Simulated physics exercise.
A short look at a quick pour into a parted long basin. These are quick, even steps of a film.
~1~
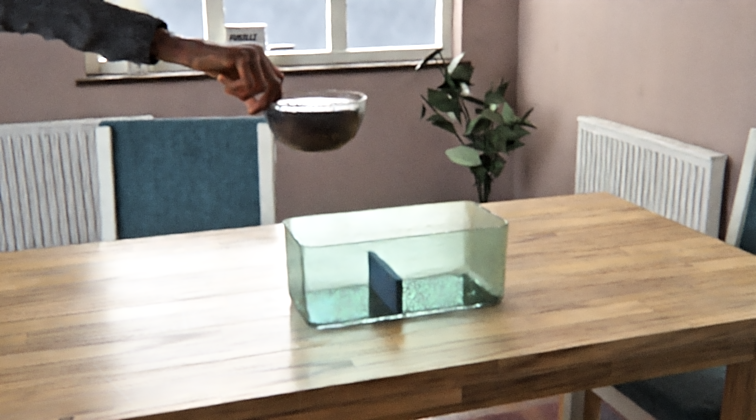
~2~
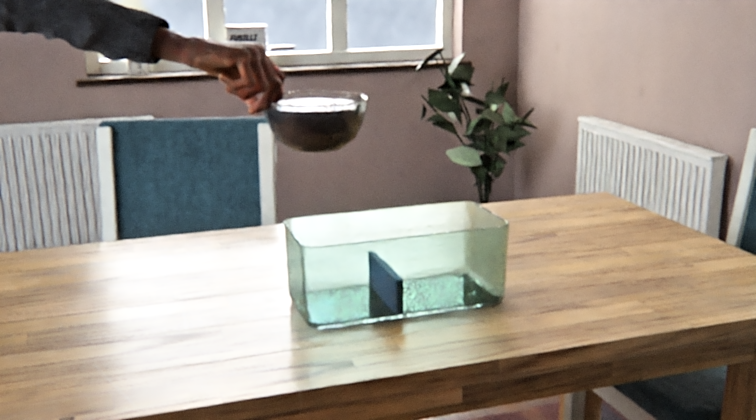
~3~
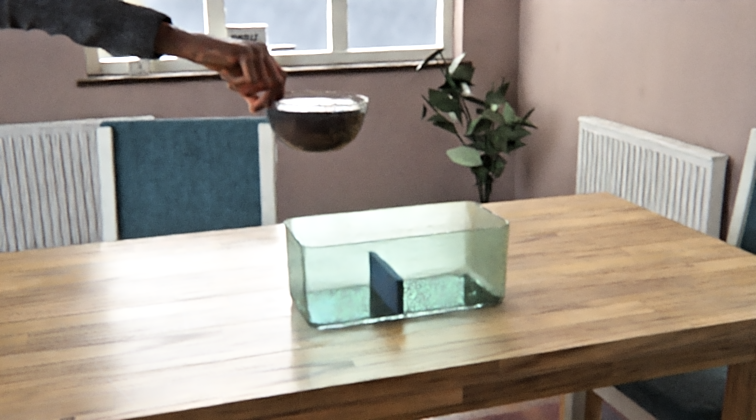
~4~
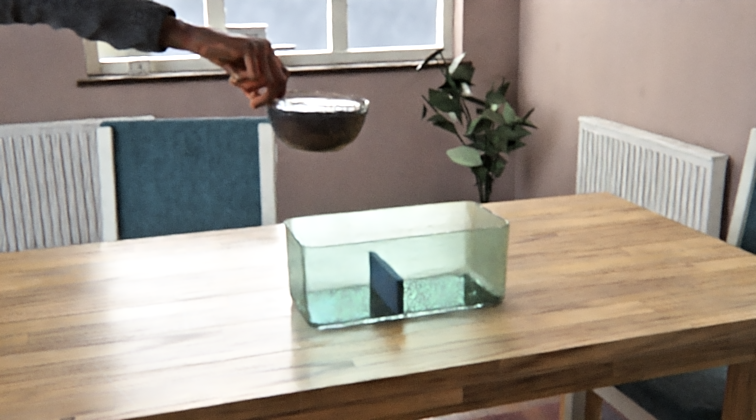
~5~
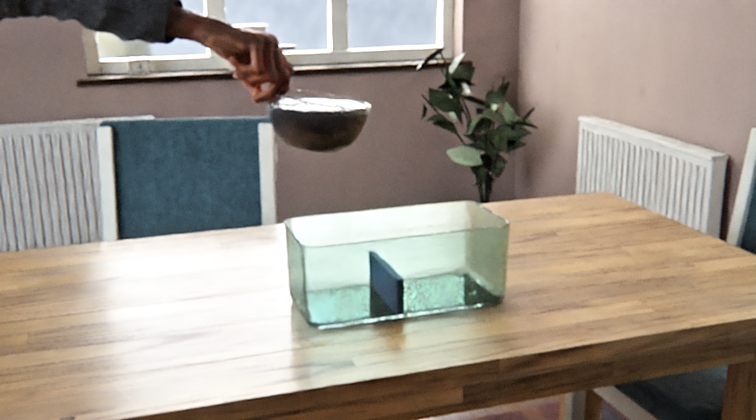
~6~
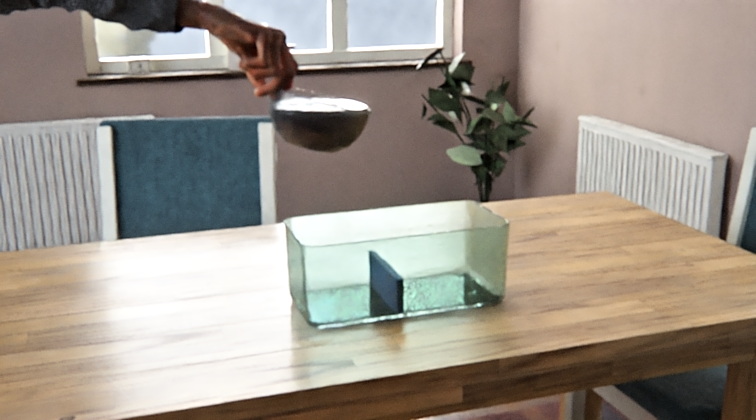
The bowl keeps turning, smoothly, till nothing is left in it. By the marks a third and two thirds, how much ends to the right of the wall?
In the end above two thirds is right of the wall.
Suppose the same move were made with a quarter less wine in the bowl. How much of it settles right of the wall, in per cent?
Near 80 %.
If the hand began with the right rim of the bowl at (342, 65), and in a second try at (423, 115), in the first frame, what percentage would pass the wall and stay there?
Near 75 % and 95 %.
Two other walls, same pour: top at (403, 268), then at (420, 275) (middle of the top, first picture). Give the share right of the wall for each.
Roughly 65 per cent, and 40 per cent.
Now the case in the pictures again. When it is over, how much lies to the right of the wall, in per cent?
Some 80 per cent.
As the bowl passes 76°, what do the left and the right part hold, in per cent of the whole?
The left part 0 per cent, the right part 25.
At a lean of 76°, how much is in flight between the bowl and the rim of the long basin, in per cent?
Close to 40 per cent.
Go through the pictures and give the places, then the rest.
Tilt 0°; pouring edge (363, 97); surface from (266, 108) to (360, 103); the long basin's rim runs from (292, 234) to (491, 213); the wall's top is at (384, 265), in the first picture.
Tilt 1°; pouring edge (364, 98); surface from (266, 108) to (360, 103), in the second picture.
Tilt 3°; pouring edge (365, 99); surface from (267, 108) to (362, 104), in the third picture.
Tilt 6°; pouring edge (366, 102); surface from (268, 108) to (363, 105), in the fourth picture.
Tilt 10°; pouring edge (367, 106); surface from (270, 107) to (364, 105), in the fifth picture.
Tilt 16°; pouring edge (368, 111); surface from (271, 108) to (366, 108); 1 per cent is over the edge, in the sixth picture.
A moment on, the bowl is tipped on its side and 30 per cent is still to pour, 1 is left of the wall and 27 right of it.
Next, the bowl is tipped right over and 0 per cent is still to pour, 13 is left of the wall and 82 right of it.
Then the bowl is tipped right over and 0 per cent is still to pour, 16 is left of the wall and 82 right of it.
Later the bowl is tipped right over and 0 per cent is still to pour, 17 is left of the wall and 82 right of it.
At rest 17 per cent lies left of the wall, 82 right of it and 1 outside.
